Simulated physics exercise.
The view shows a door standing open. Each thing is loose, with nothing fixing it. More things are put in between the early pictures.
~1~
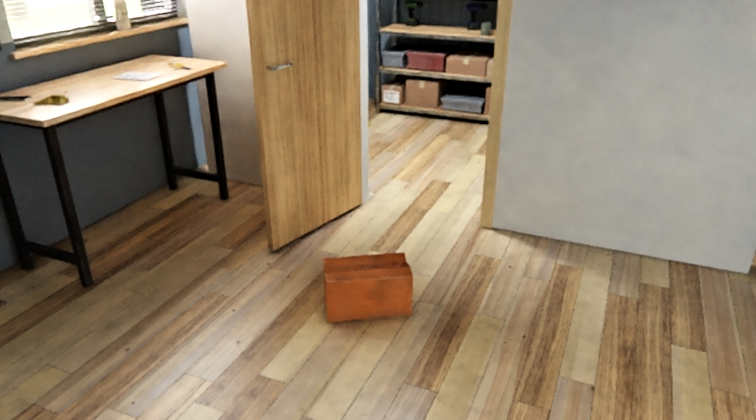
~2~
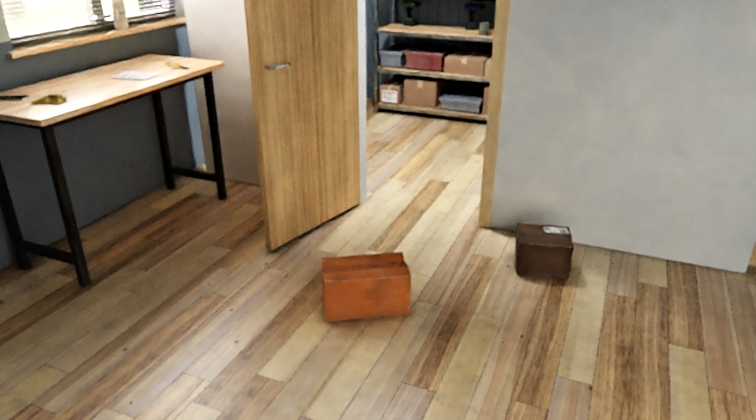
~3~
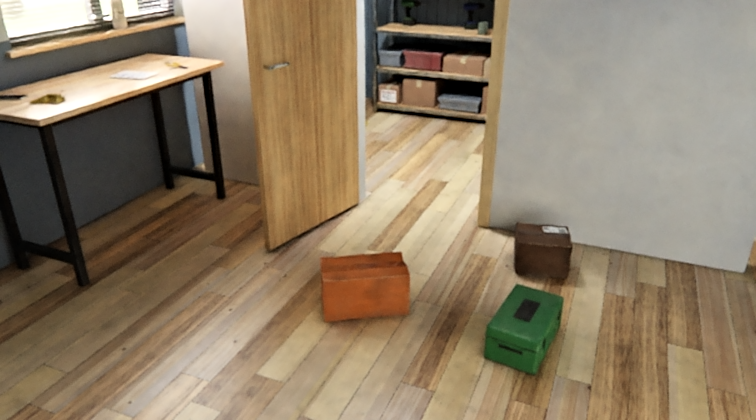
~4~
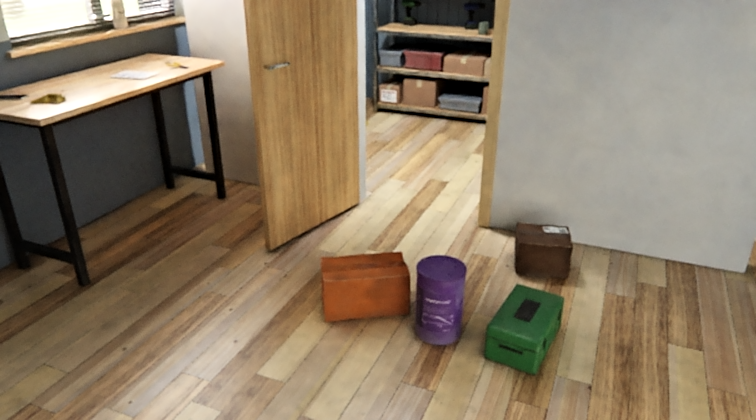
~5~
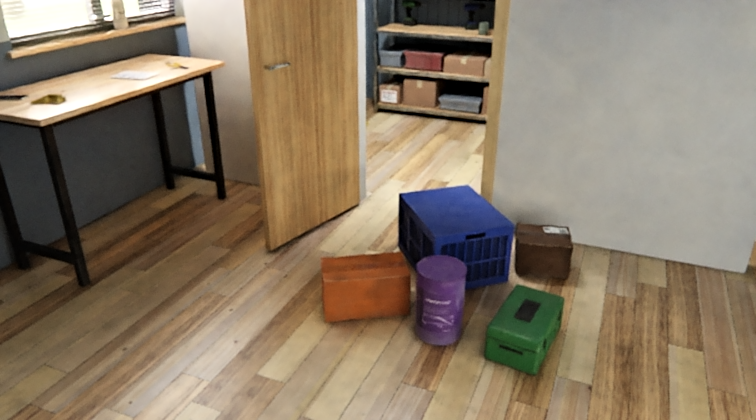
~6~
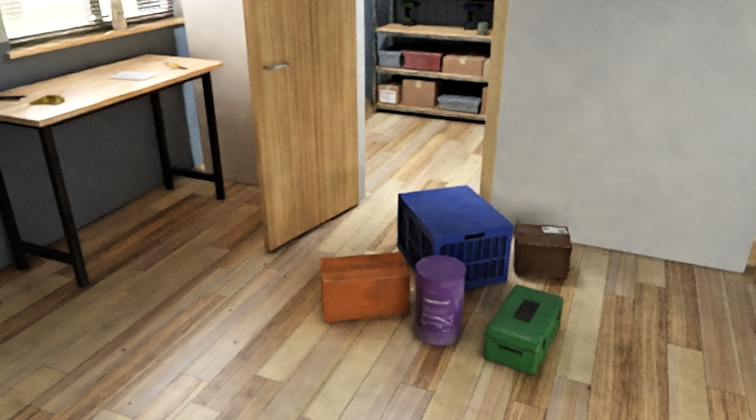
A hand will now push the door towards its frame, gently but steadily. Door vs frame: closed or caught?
Caught.
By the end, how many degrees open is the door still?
Around 45 degrees.
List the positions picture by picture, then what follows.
In the first frame, door wide open and still; orange box (367, 286).
In the second frame, door wide open and still; brown parcel (543, 250).
In the third frame, door wide open and still; orange box (364, 286); green toolbox (525, 327).
In the fourth frame, door wide open and still; brown parcel (542, 250); purple pail (440, 300).
In the fifth frame, door wide open and still; orange box (365, 286); green toolbox (526, 327).
In the sixth frame, door wide open and still; blue chest (451, 236); brown parcel (541, 250).
Then, 0.60 s after the last picture, open by 82°.
Then, 0.90 s after the last picture, open by 59°.
At rest, open by 46°; all 5 in place. Seen from the same camera at the end, blue chest near (451, 236).
